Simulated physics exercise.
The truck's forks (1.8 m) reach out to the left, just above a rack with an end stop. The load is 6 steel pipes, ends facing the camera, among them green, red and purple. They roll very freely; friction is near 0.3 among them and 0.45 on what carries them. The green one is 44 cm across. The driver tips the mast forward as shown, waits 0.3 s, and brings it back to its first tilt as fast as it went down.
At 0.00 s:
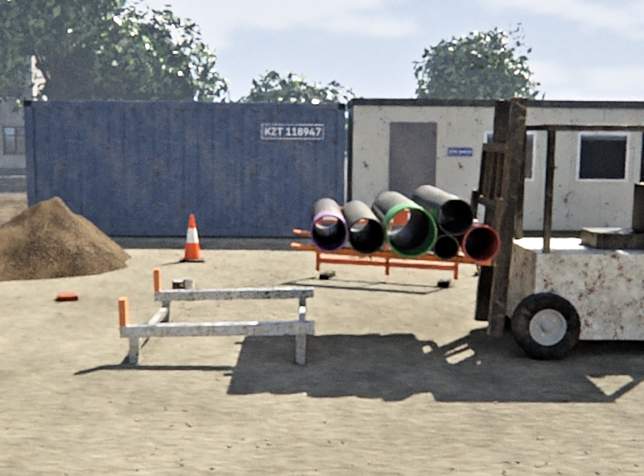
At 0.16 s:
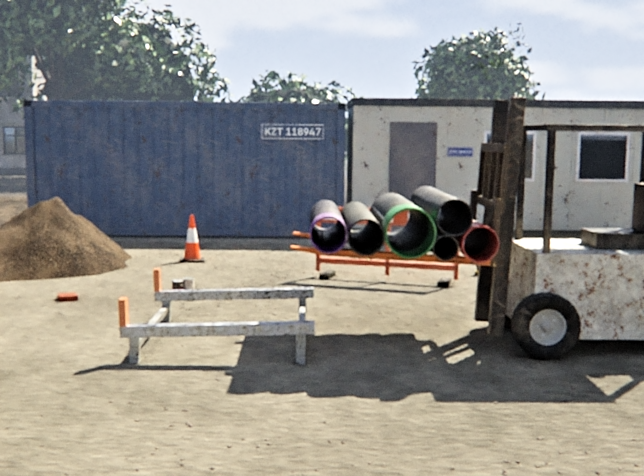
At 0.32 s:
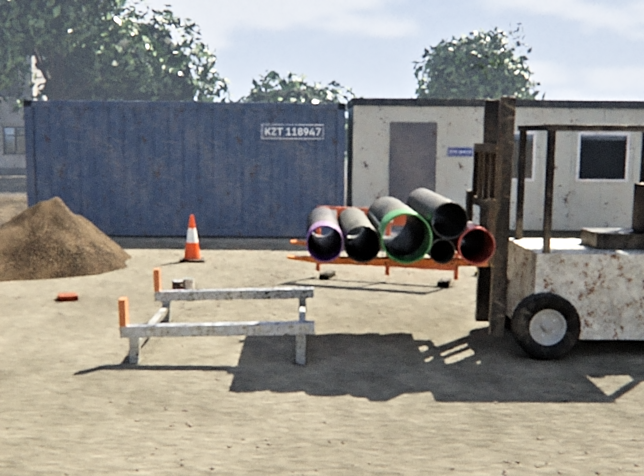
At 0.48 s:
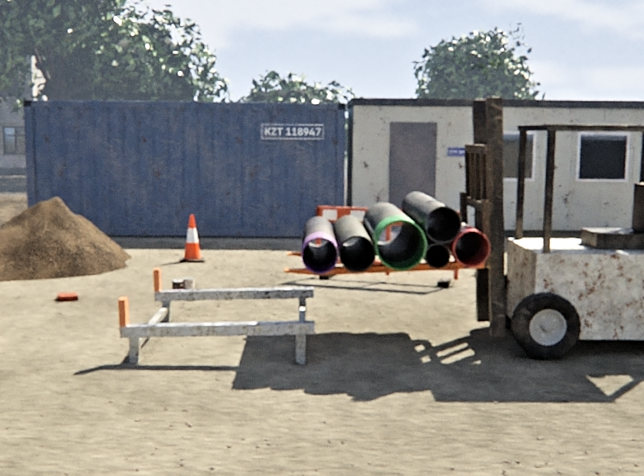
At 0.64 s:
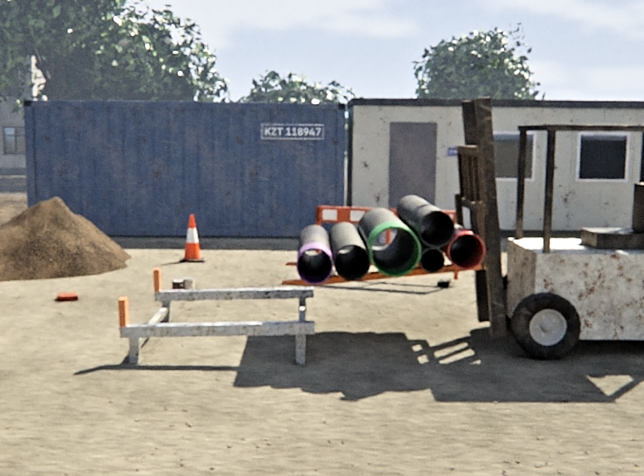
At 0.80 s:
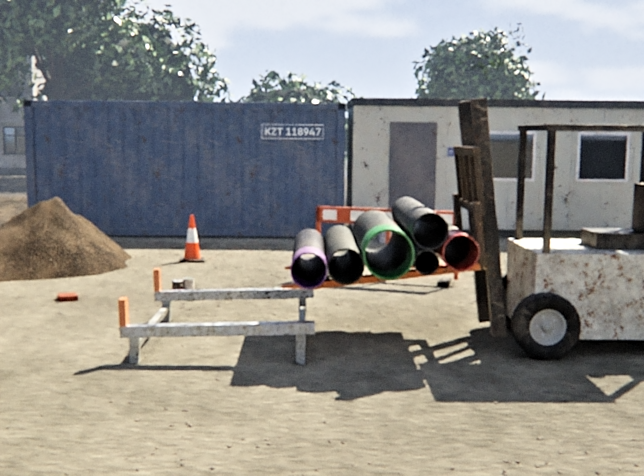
A forklift's mast tilts slowly forward, lowering the tips of its forks so that the stack of dark pipes, with purple, green and red rims, shifts slightly left and downward near a low white rack on sandy ground.
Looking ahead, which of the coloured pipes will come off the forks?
The green pipe goes onto the rack, the red remains on the forks, the purple rolls off the tips.
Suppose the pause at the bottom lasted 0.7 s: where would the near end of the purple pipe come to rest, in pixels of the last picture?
Around (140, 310).
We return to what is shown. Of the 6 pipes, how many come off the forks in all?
In all, 4.
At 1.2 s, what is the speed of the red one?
Roughly 0.5 m/s.
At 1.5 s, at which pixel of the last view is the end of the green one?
Near (347, 240).
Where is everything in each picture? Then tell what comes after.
In the first frame, green at (411, 232), red at (481, 244), purple at (329, 233); forks 4° tips up; tips at (295, 246); 5 of the 6 lie directly on the forks.
In the second frame, green at (411, 233), red at (481, 244), purple at (329, 235); forks 3° tips up.
In the third frame, green at (407, 238), red at (477, 246), purple at (325, 244); forks level.
In the fourth frame, green at (401, 245), red at (472, 249), purple at (320, 256); forks 3° tips down; tips at (288, 271).
In the fifth frame, green at (395, 251), red at (467, 251), purple at (315, 266); forks 6° tips down.
In the sixth frame, green at (389, 254), red at (461, 253), purple at (309, 271); forks 7° tips down.
After 1.2 s, green is on the forks, 75 cm from the tips, rolling left; red is on the forks, 140 cm from the tips, rolling left; purple is on the forks, 10 cm from the tips, rolling left; 0 off the forks so far.
After 1.5 s, green is on the forks, 55 cm from the tips, rolling left; red is on the forks, 120 cm from the tips, rolling left; purple is in the air, 130 cm from the rack's far end, rolling left; 1 off the forks so far.
After 2.0 s, green is on the forks, 15 cm from the tips, rolling left; red is on the forks, 100 cm from the tips, rolling left; purple is on the rack, 90 cm from the rack's far end, rolling left; 2 off the forks so far.
After 2.5 s, green is on the rack, 140 cm from the rack's far end, rolling left; red is on the forks, 110 cm from the tips, rolling right; purple is on the rack, 50 cm from the rack's far end, rolling left; 3 off the forks so far.
At rest (4.5 s), green is on the rack, 90 cm from the rack's far end; red is on the forks, 165 cm from the tips; purple is on the rack, 20 cm from the rack's far end; 4 off the forks so far.
